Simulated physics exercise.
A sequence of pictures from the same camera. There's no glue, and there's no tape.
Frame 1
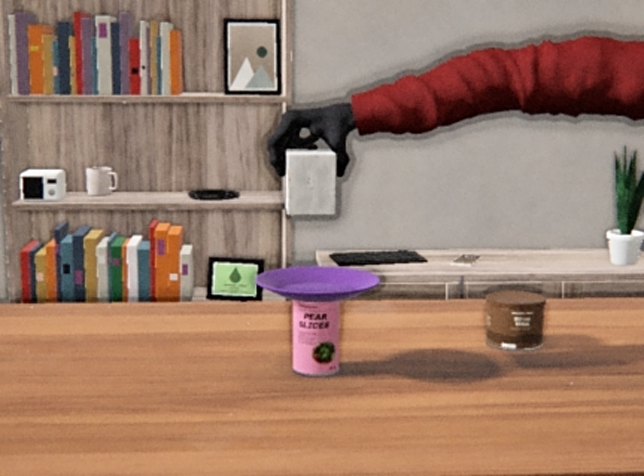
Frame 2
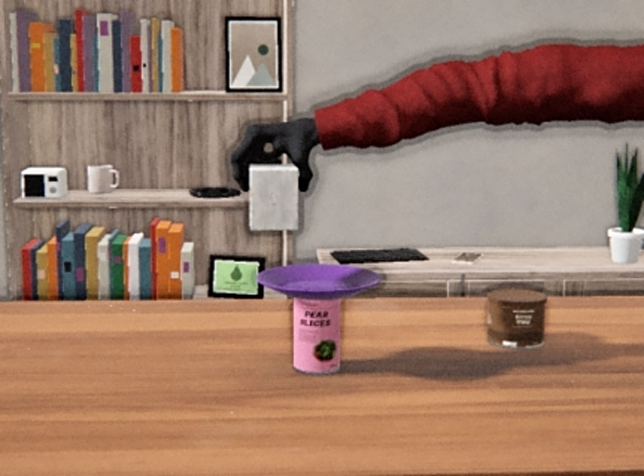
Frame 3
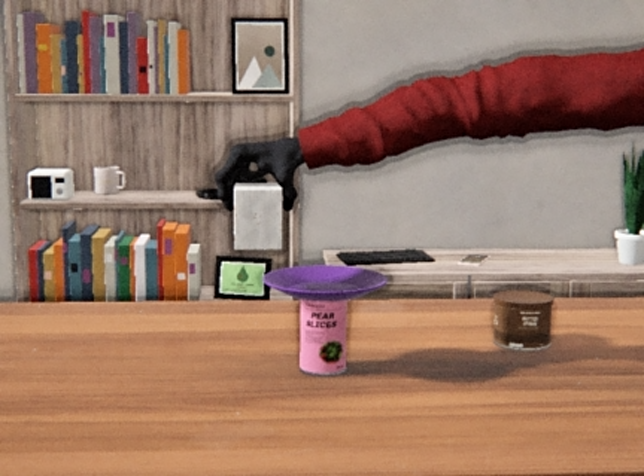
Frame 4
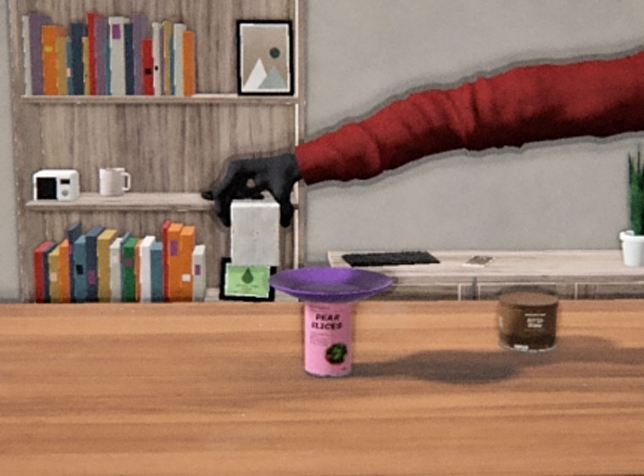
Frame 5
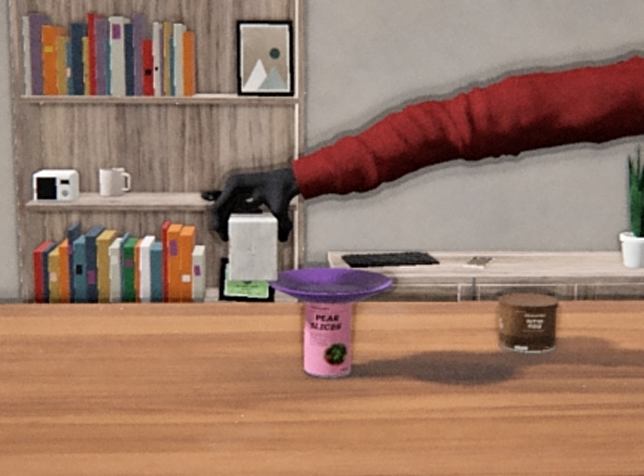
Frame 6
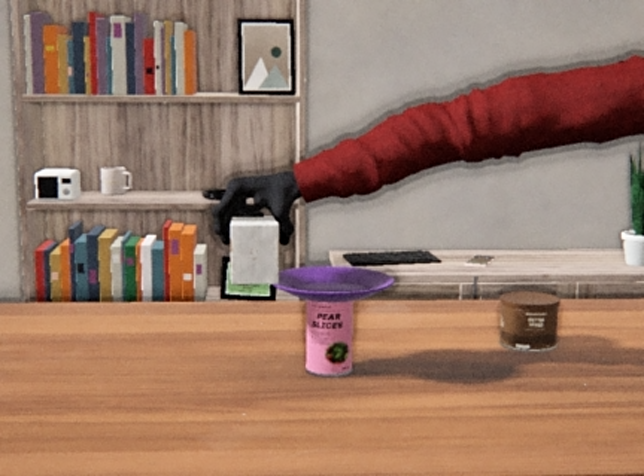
A black-gloved hand on a long red sleeve, reaching in from the right, holds a white block above a wooden counter, seen from the front in a room with bookshelves. Below, a purple plate sits on a pink tin labelled pear slices, with a brown tub to the right. The hand carries the block left, then lowers it slightly beside the plate, while the view shifts slightly left.
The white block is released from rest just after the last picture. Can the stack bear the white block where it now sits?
It doesn't stay upright.
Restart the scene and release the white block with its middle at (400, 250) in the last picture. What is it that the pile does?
Well, it topples after that.
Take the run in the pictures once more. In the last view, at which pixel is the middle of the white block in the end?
End spot: Near (220, 348).
Then, 0.30 s later than the last frame, white block now fallen.
Then, 0.50 s later than the last frame, things are still on the move.
Then, 1.70 s later than the last frame, nothing new.
When it is over, fallen, white block; the other 3 as before. End places, in pixels of the last picture, white block near (221, 348). The pile comes apart.
